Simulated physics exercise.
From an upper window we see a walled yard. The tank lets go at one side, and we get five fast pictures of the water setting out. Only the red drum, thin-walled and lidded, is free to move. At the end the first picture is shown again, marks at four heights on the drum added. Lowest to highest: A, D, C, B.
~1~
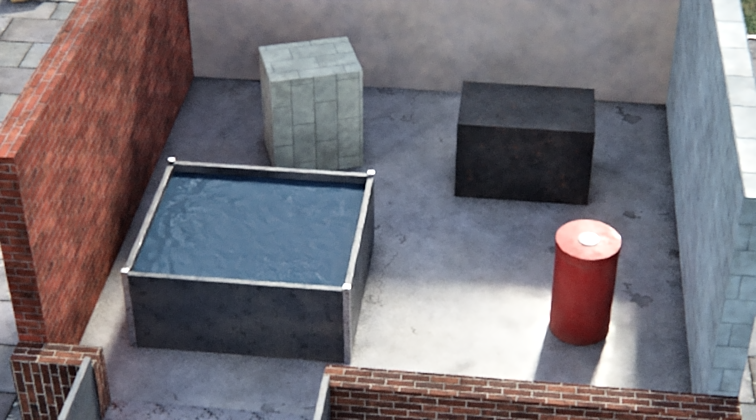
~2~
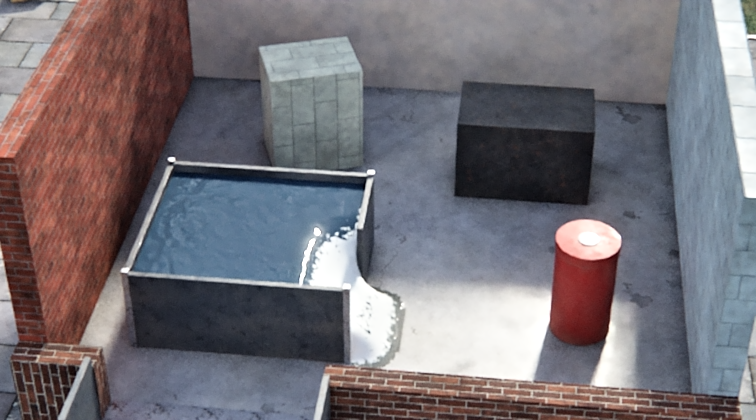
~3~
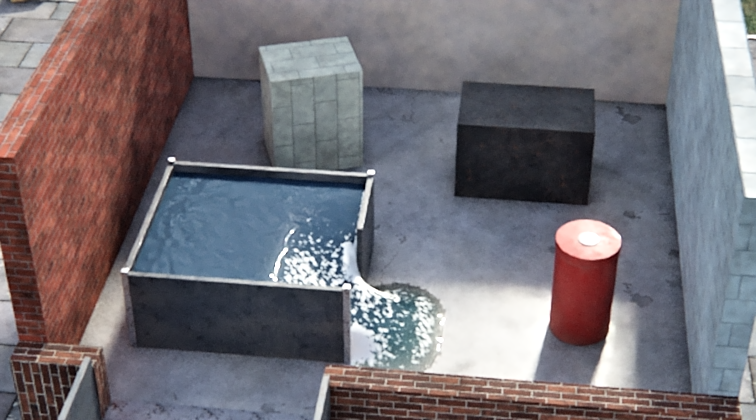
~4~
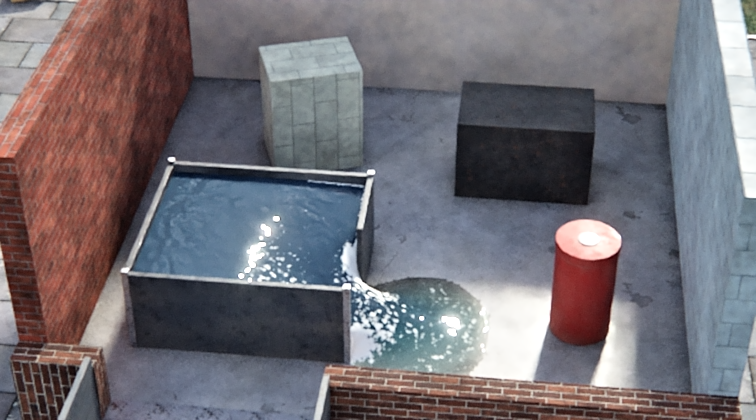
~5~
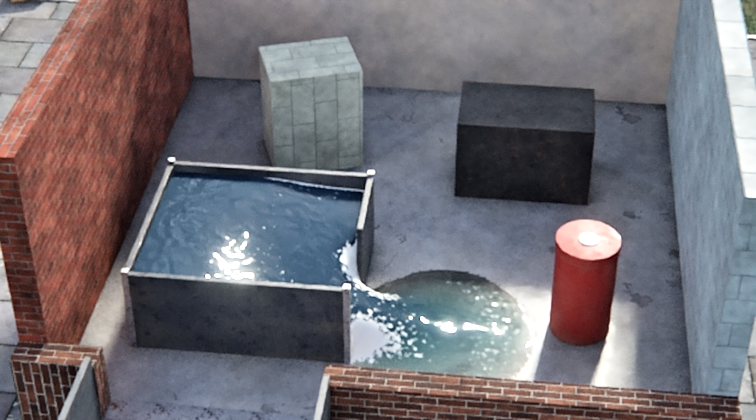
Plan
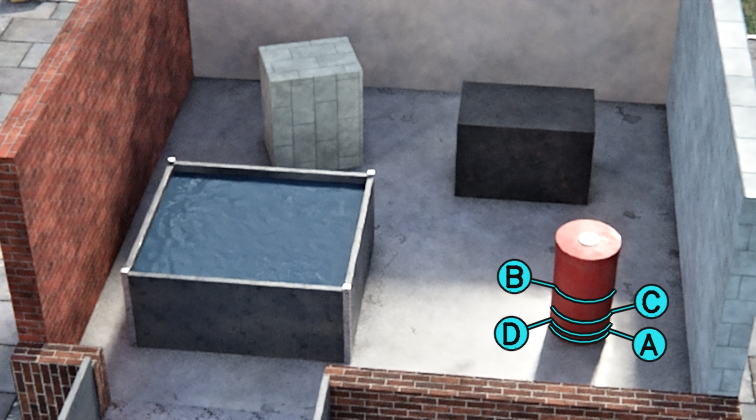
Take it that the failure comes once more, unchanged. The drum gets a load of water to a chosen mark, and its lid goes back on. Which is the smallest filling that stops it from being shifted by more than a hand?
Line B just does it.
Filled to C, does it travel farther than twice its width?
No, less.
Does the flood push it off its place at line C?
Yes, that goes wrong.
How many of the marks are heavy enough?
One of them.
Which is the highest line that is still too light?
That is line C.
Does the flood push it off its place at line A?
Yes, it does.
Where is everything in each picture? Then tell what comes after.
In the first frame, lid of the red drum at (588, 239); tank full, its middle at (254, 229); open gate at (214, 360).
In the second frame, 2 % of the ground under water, its edge towards the drum at (386, 311).
In the third frame, 4 % of the ground under water, its edge towards the drum at (431, 317).
In the fourth frame, 6 % of the ground under water, its edge towards the drum at (475, 321).
In the fifth frame, lid of the red drum at (588, 239); 9 % of the ground under water, its edge towards the drum at (520, 324).
In cyan, A at (579, 341); B at (584, 301); C at (582, 322); D at (580, 335); from the bottom up A, D, C, B.
Choosing A, it is pushed about 6 times its own width away.
Choosing B, it does not move.
Choosing C, it is pushed about its own width away.
Choosing D, it is pushed about 6 times its own width away.
